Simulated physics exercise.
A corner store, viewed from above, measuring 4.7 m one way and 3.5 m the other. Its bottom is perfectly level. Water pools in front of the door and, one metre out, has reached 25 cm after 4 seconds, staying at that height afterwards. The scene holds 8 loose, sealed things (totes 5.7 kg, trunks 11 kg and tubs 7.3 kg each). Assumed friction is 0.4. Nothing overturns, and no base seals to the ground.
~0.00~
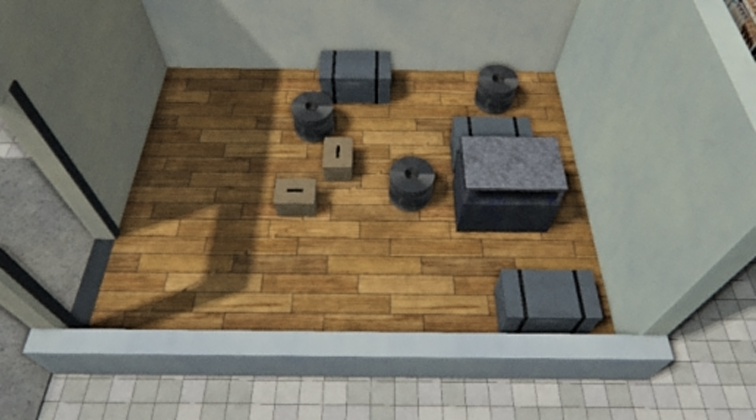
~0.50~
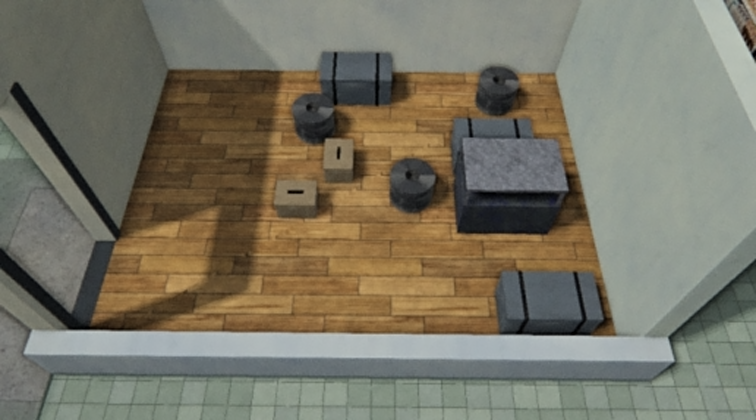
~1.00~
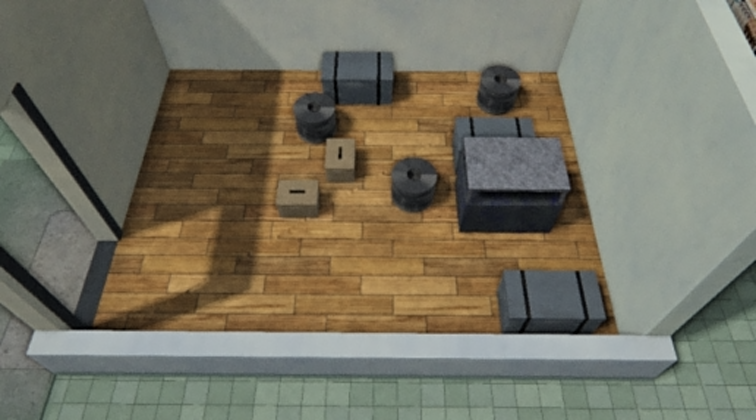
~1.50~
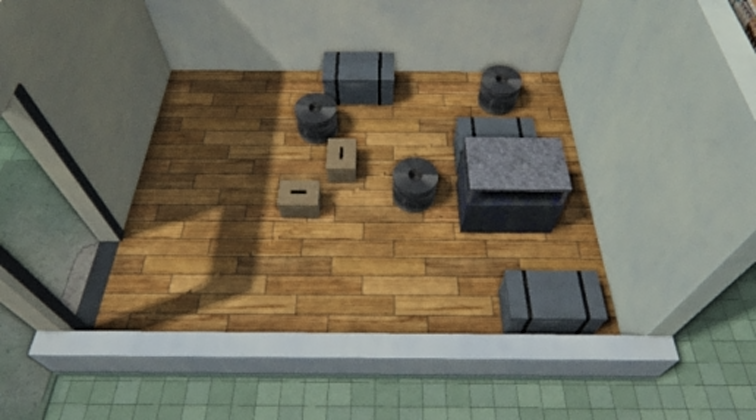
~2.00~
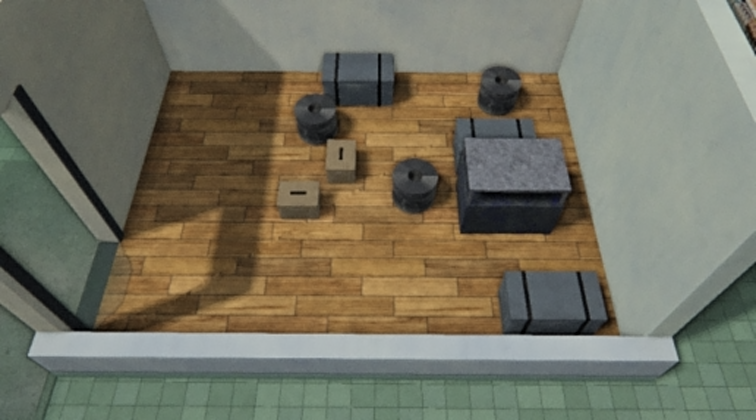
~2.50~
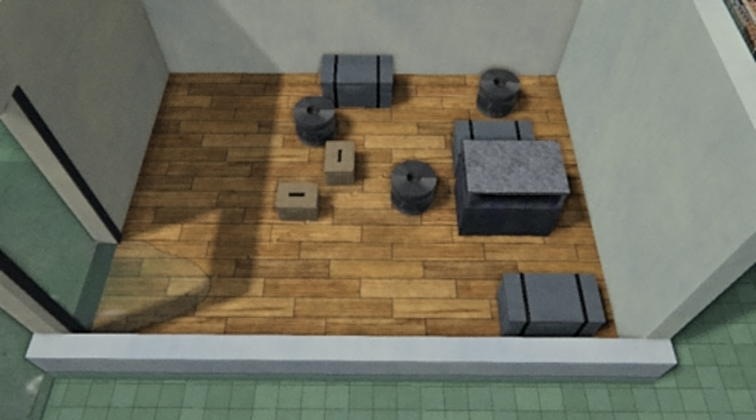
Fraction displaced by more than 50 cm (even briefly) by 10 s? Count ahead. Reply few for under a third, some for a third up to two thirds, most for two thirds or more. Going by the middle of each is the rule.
Some.
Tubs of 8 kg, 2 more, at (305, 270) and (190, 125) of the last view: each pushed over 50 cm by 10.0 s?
Above the limit, then inside the limit.
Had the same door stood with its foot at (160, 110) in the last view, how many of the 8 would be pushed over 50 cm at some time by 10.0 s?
Then 7 of them would.
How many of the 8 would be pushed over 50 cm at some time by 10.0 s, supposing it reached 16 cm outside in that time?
The answer would then be 1.
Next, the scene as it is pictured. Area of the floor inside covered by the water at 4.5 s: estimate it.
I'd estimate close to 6.5 m2.
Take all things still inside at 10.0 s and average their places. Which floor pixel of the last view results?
The centre sits near (426, 132).
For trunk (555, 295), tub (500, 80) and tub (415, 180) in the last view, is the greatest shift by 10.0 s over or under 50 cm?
In turn: Below the mark, below the mark, above the mark.
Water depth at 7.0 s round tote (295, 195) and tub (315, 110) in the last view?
About 6 and 3 cm.
After 3.5 s 0 of 8 are over 50 cm from their spots; 0 afloat.
After 4.5 s 0 of 8 are over 50 cm from their spots; 0 afloat.
After 7.0 s 3 of 8 are over 50 cm from their spots; 4 afloat.
After 10.0 s 4 of 8 are over 50 cm from their spots, and 4 have been at some point; 8 afloat.
